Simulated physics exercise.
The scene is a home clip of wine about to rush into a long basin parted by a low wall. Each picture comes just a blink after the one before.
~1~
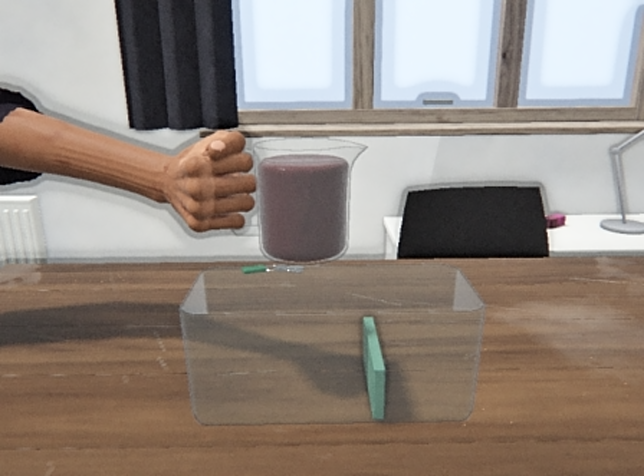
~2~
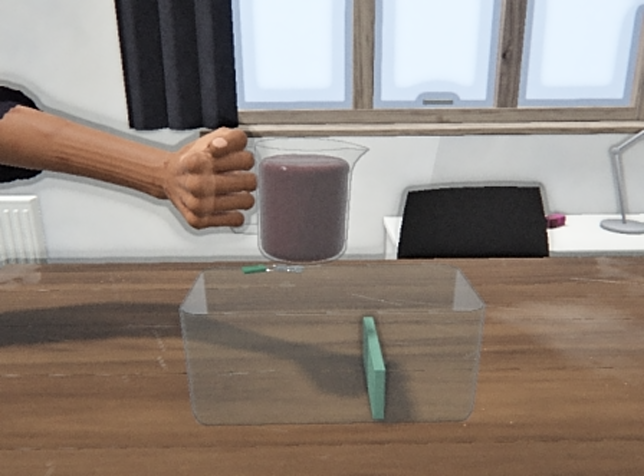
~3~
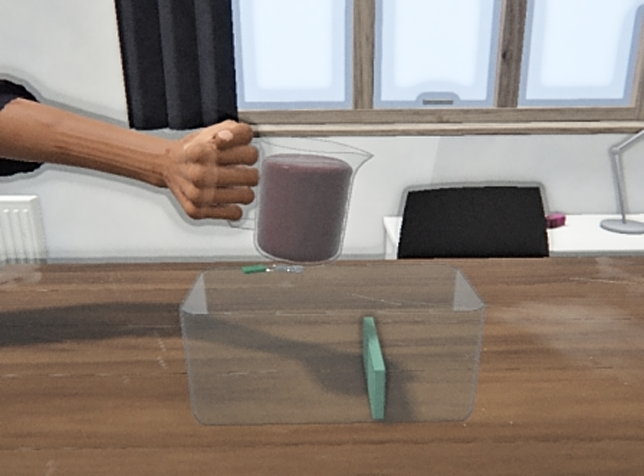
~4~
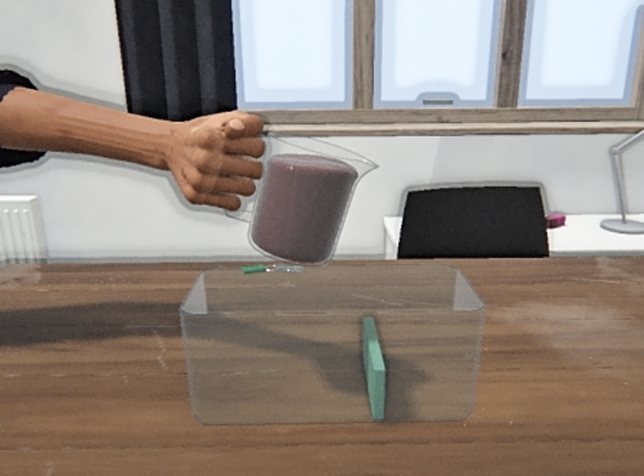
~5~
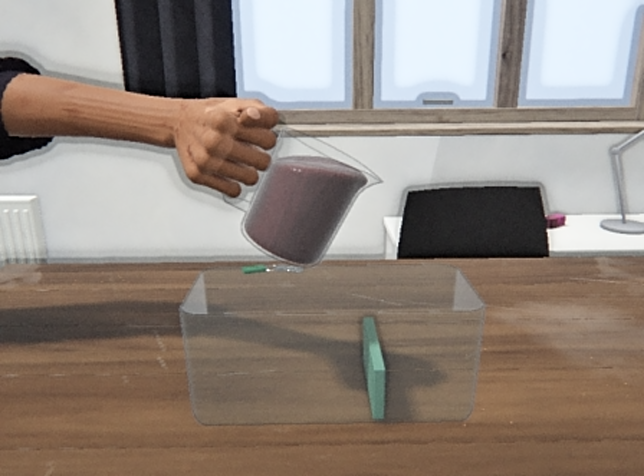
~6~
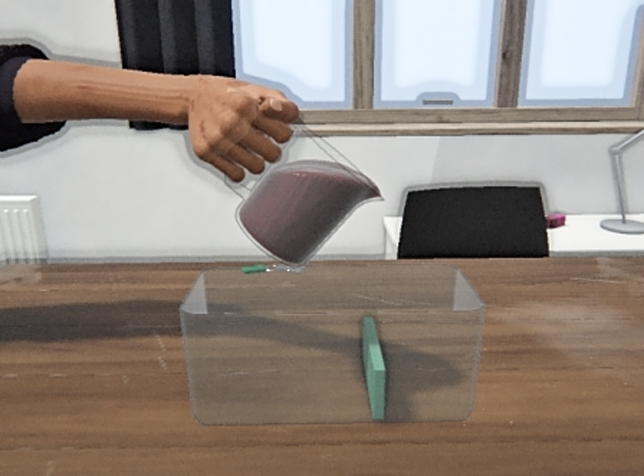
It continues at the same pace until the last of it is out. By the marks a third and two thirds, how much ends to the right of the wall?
The upper band.
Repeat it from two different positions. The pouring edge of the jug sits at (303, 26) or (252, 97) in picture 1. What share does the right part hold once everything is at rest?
Start one gives close to 35 percent, start two close to 5 percent.
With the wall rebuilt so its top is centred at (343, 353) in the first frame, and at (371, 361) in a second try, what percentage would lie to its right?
The first placement gives around 85 percent, the second 70 percent.
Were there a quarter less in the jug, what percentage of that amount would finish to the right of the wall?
The share comes to some 85 parts in a hundred.
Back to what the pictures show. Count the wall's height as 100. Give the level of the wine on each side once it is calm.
Near 10 in a hundred to the left, 70 to the right.
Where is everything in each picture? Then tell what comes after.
Tilt 0°; pouring edge (368, 145); surface from (257, 160) to (349, 159); the long basin's rim runs from (192, 290) to (470, 287); the wall's top is at (373, 342), in the first picture.
Tilt 2°; pouring edge (370, 148); surface from (259, 159) to (351, 160), in the second picture.
Tilt 7°; pouring edge (374, 154); surface from (263, 158) to (354, 163), in the third picture.
Tilt 16°; pouring edge (379, 165); surface from (267, 160) to (359, 166), in the fourth picture.
Tilt 27°; pouring edge (384, 180); surface from (262, 182) to (368, 174), in the fifth picture.
Tilt 40°; pouring edge (385, 199); surface from (251, 190) to (380, 189); 1 per cent is over the edge, in the sixth picture.
A moment on, the jug is tipped right over and 45 per cent is still to pour, 1 is left of the wall and 36 right of it.
Next, the jug is tipped right over and 8 per cent is still to pour, 10 is left of the wall and 73 right of it.
Then the jug is tipped right over and 1 per cent is still to pour, 17 is left of the wall and 79 right of it.
Later the jug is tipped right over and 0 per cent is still to pour, 17 is left of the wall and 80 right of it.
At rest 17 per cent lies left of the wall, 80 right of it and 2 outside.
